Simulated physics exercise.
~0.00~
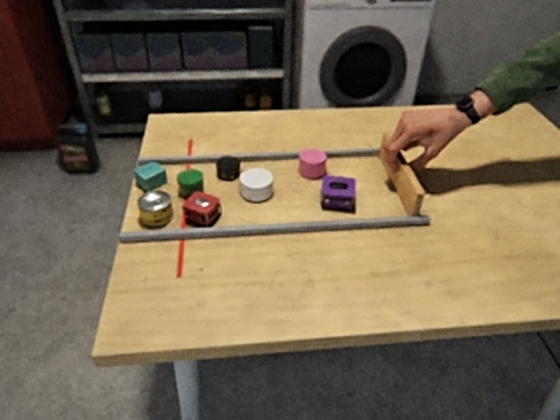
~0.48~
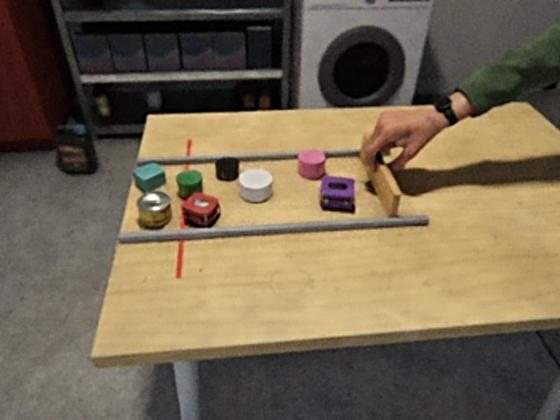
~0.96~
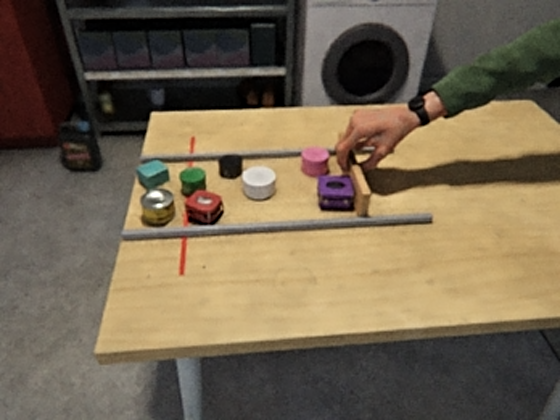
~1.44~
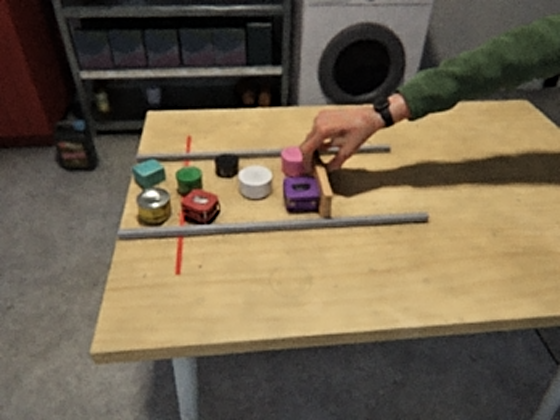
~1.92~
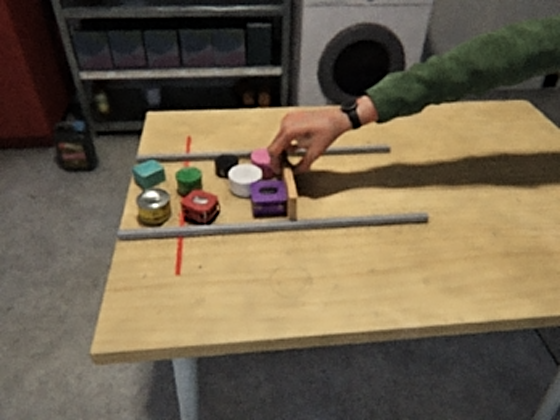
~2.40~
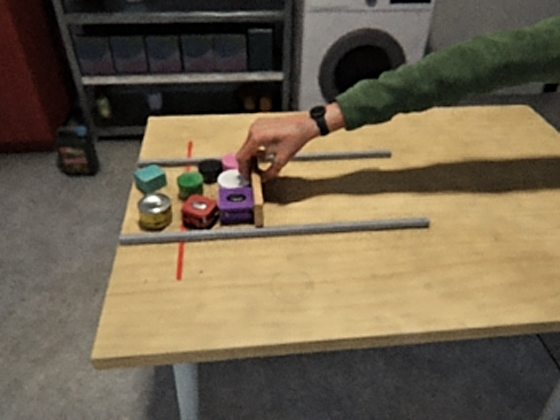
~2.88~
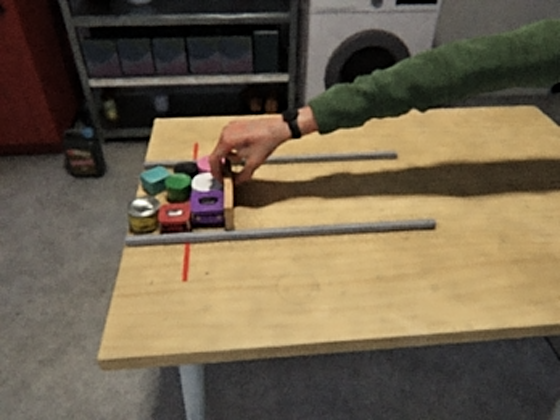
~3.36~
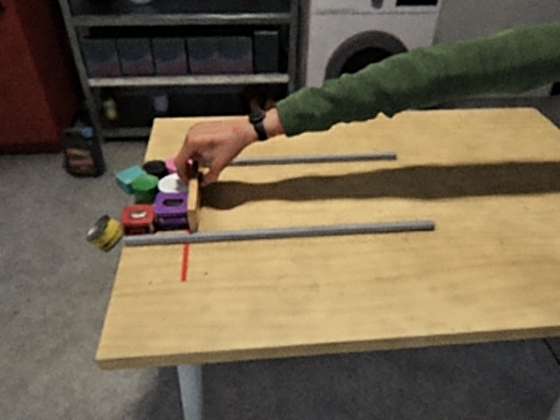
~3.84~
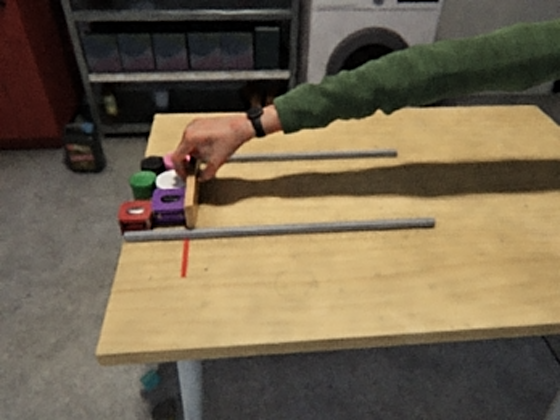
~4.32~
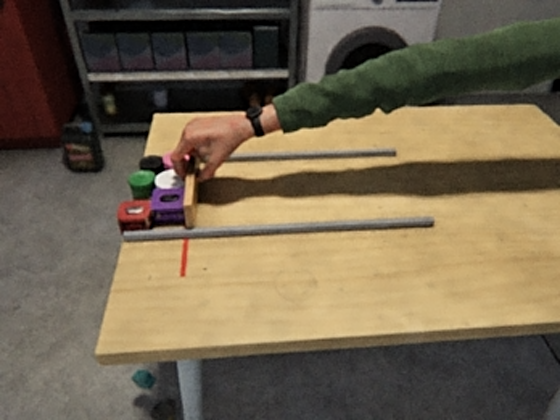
At the start, a hand holds a small wooden board upright between two grey rails on a table, to the right of several colourful small objects. The hand slides the board left until it meets a purple case and a pink lid, which begin moving with it. They close in on the white, black, green and red items, bunching everything toward the left edge. The yellow tin tips over the edge, and the turquoise block follows it down. At the end, the board rests near the red tape, with the remaining objects crowded at the edge and those two fallen.
